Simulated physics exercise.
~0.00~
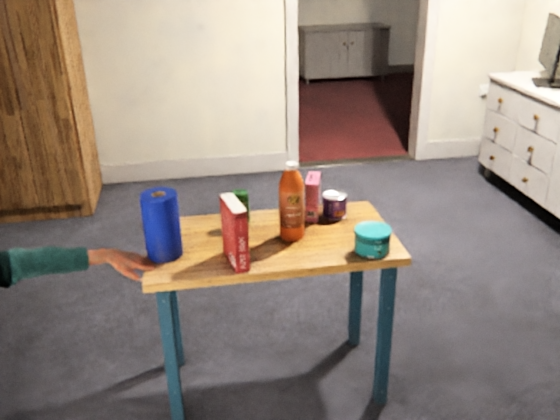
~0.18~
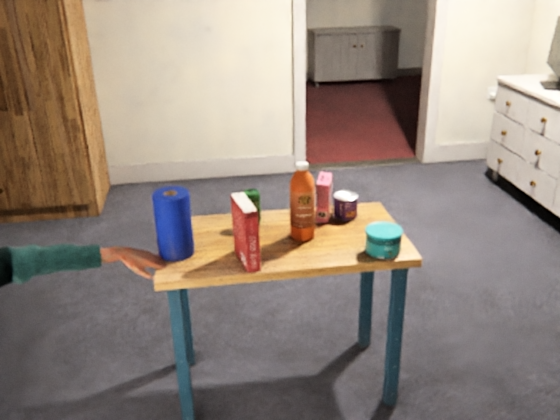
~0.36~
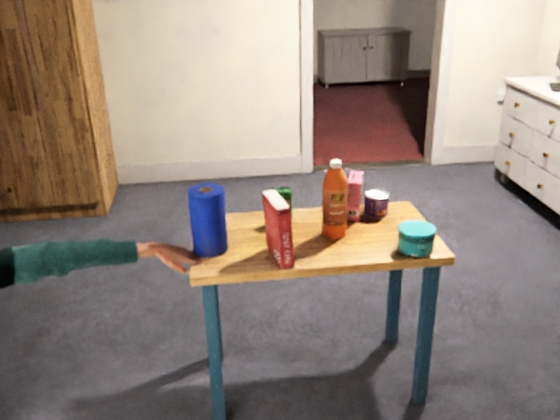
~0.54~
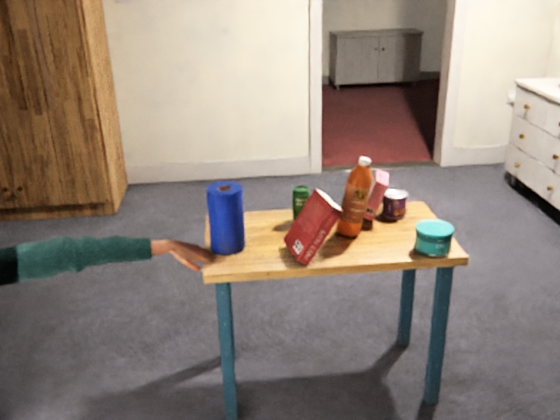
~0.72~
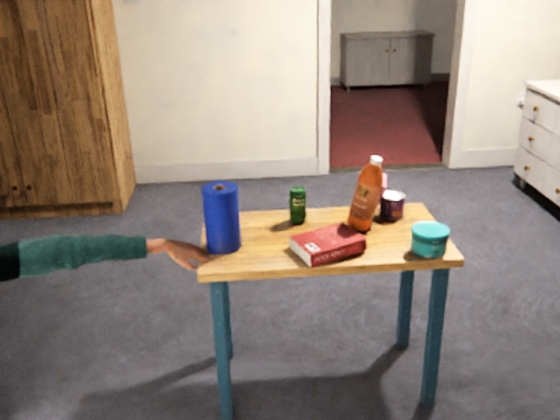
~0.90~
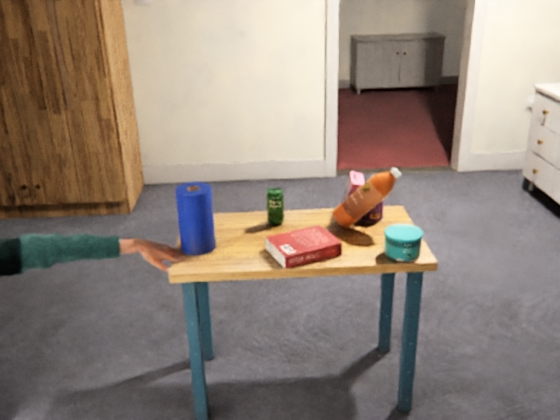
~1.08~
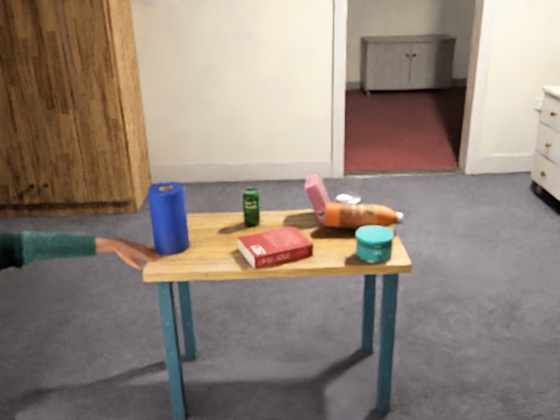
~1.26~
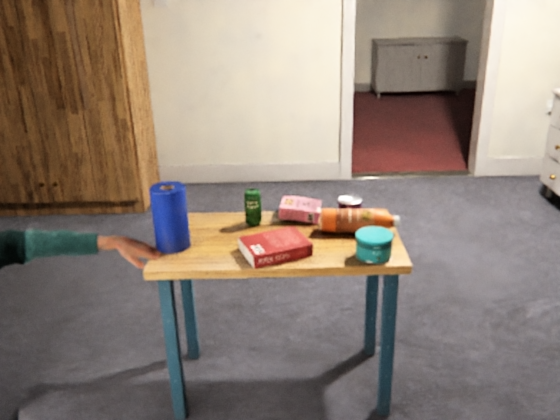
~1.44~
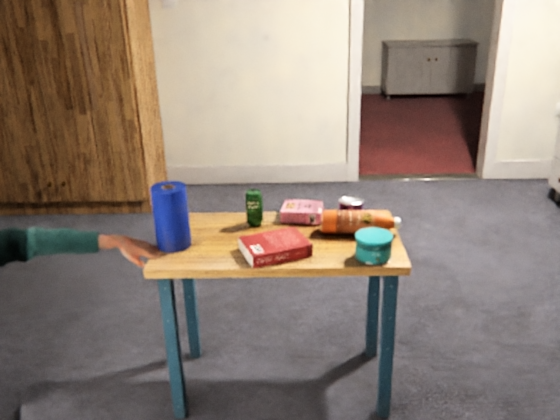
Side table sliding right then back left beside an outstretched hand, with red book, orange bottle and pink packet toppling onto it.
